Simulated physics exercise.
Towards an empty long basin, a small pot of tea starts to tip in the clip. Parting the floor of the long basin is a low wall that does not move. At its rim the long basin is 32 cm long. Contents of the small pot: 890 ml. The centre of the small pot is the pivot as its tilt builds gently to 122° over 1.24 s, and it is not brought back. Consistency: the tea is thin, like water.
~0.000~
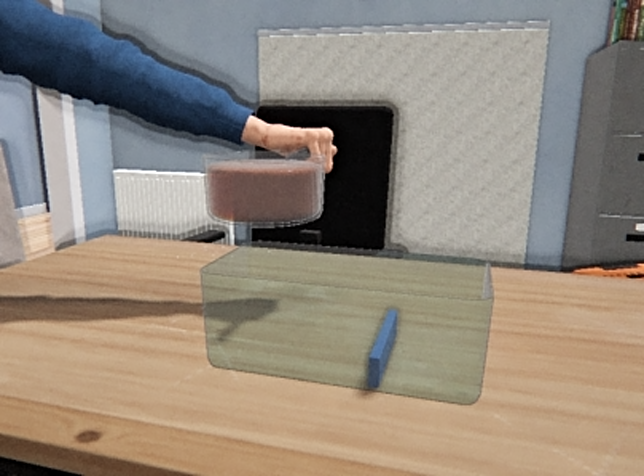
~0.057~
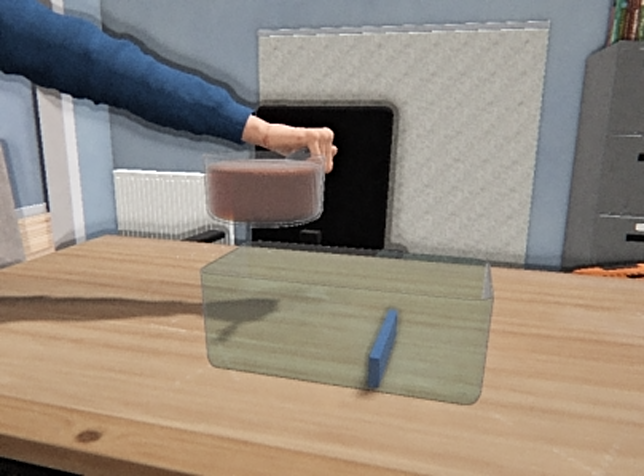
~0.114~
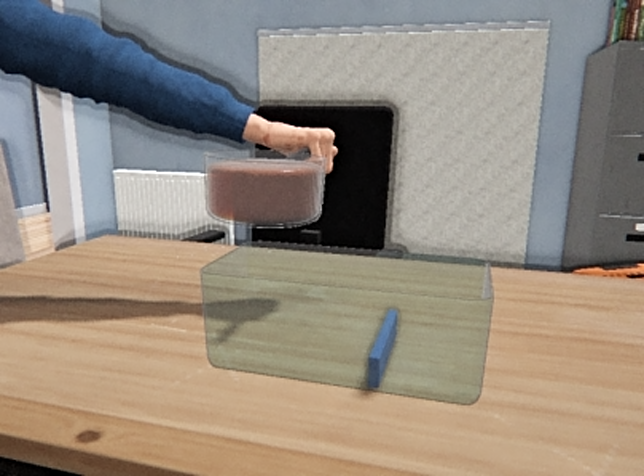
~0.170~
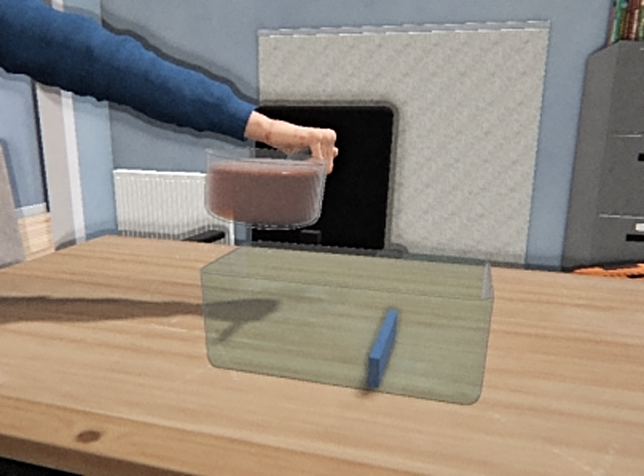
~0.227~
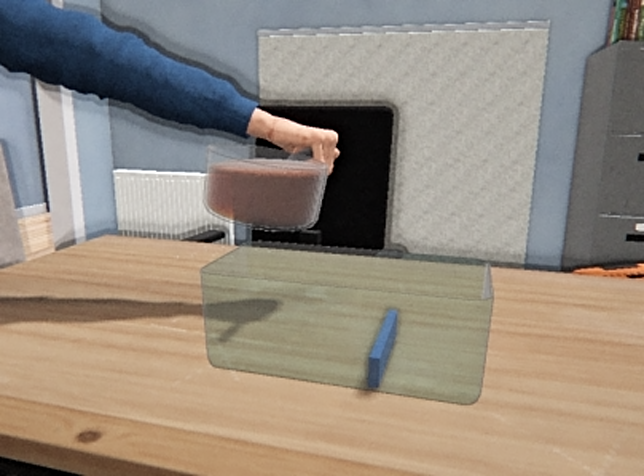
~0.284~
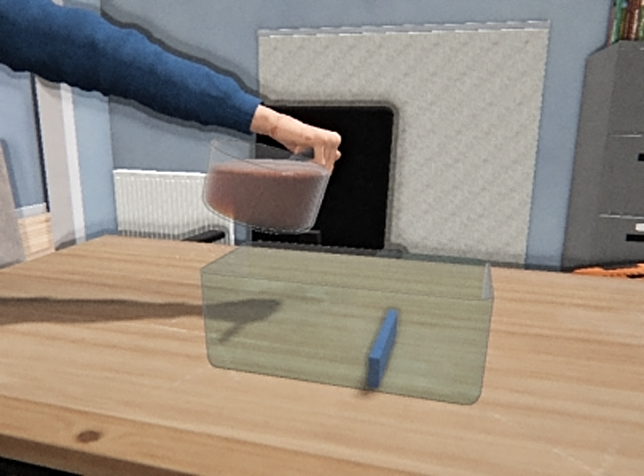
A hand gradually tilts a small clear pot of reddish-brown liquid rightward above a long basin.
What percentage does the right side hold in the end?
About 22 per cent.
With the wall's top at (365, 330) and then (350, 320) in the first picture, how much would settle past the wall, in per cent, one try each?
I'd say 50 percent on the first go, 65 percent on the next.
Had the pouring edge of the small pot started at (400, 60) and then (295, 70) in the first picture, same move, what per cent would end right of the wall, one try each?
I'd expect close to 55 per cent and then close to 15 per cent.
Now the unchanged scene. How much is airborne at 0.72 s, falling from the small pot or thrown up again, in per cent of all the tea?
Estimate: About 26 % of all of it.
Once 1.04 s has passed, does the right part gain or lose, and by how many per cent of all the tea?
Change: Increase, about 1.
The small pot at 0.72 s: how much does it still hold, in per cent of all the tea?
At that time about 40 in a hundred parts are still held.
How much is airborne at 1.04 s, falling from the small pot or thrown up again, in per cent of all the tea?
Close to 3 %.
Then, 0.72 s in, the tilt is 76° and 39 per cent is still to pour, 25 is left of the wall and 11 right of it.
Then, 1.04 s in, the tilt is 114° and 3 per cent is still to pour, 72 is left of the wall and 21 right of it.
Then, 1.38 s in, the tilt is 122° and 0 per cent is still to pour, 77 is left of the wall and 22 right of it.
Then, 1.74 s in, the tilt is 122° and 0 per cent is still to pour, 76 is left of the wall and 22 right of it.
Finally, 76 per cent lies left of the wall, 22 right of it and 2 outside.
